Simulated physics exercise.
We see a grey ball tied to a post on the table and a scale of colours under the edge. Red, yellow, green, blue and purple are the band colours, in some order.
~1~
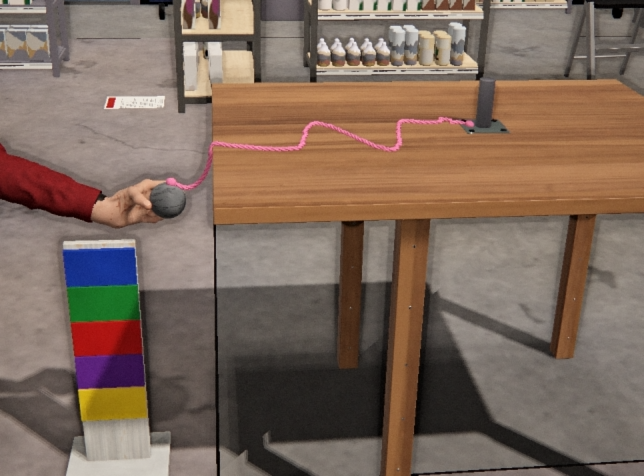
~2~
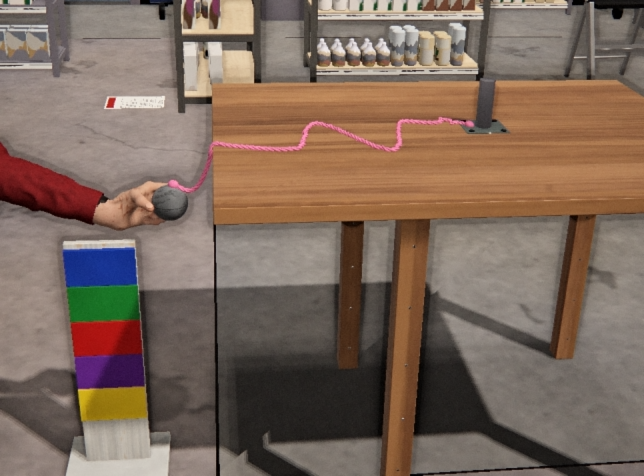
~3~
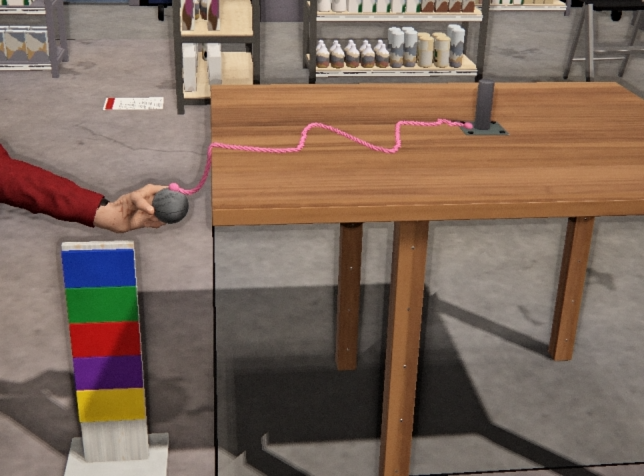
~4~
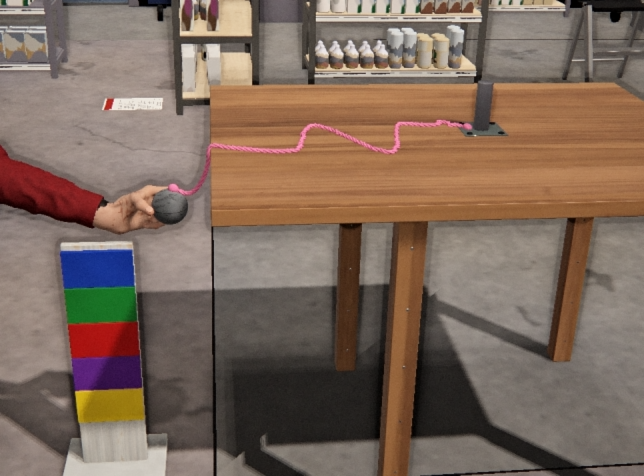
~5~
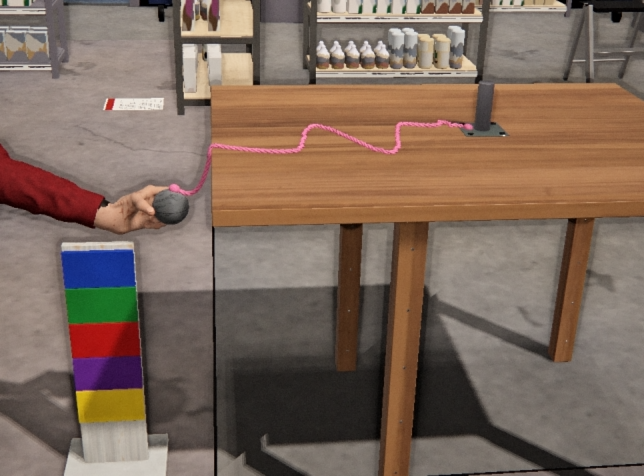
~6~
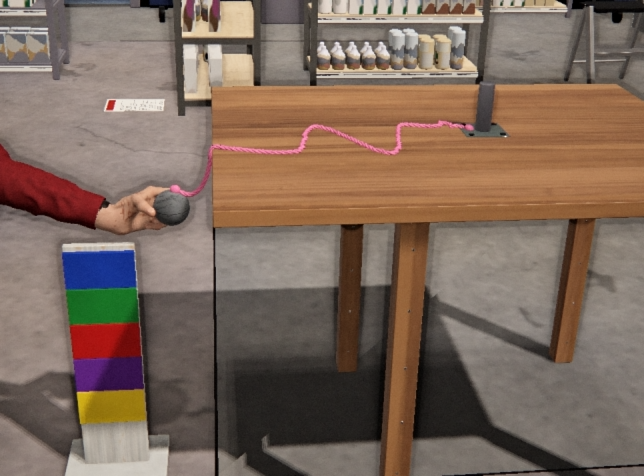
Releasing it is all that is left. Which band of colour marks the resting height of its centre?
The yellow band marks it.
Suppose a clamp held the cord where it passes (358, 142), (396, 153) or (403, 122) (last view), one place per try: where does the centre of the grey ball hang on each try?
Try one gives (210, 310), try two (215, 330), and try three (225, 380).
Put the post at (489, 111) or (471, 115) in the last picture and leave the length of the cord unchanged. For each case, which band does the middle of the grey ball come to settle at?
In turn, purple and then yellow.
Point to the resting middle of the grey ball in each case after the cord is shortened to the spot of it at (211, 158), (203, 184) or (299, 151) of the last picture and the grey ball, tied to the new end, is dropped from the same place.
In order, roughly (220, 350), (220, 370) and (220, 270).
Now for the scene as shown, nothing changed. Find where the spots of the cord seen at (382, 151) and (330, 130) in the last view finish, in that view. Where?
Final positions are (281, 140) and (211, 161), in that order.
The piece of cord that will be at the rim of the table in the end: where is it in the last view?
You'll find it somewhere near (338, 133).
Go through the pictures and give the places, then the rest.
Grey ball (168, 200); blue (100, 269); green (104, 305); red (107, 339); purple (110, 373); yellow (113, 405), in the first frame.
Grey ball (170, 203); cord through (442, 121) (399, 136) (353, 137) (306, 134) (247, 147), in the second frame.
Grey ball (170, 205), in the third frame.
Grey ball (170, 206); cord through (440, 124) (397, 139) (351, 139) (304, 136) (245, 149), in the fourth frame.
Grey ball (171, 207), in the fifth frame.
Grey ball (172, 207); cord through (441, 125) (399, 140) (352, 140) (305, 137) (247, 150), in the sixth frame.
Soon after, ball near (185, 406); level with yellow.
Then, ball near (244, 380); level with yellow.
Further on, ball near (208, 400); level with yellow.
At rest, ball near (223, 400); level with yellow. At yellow.
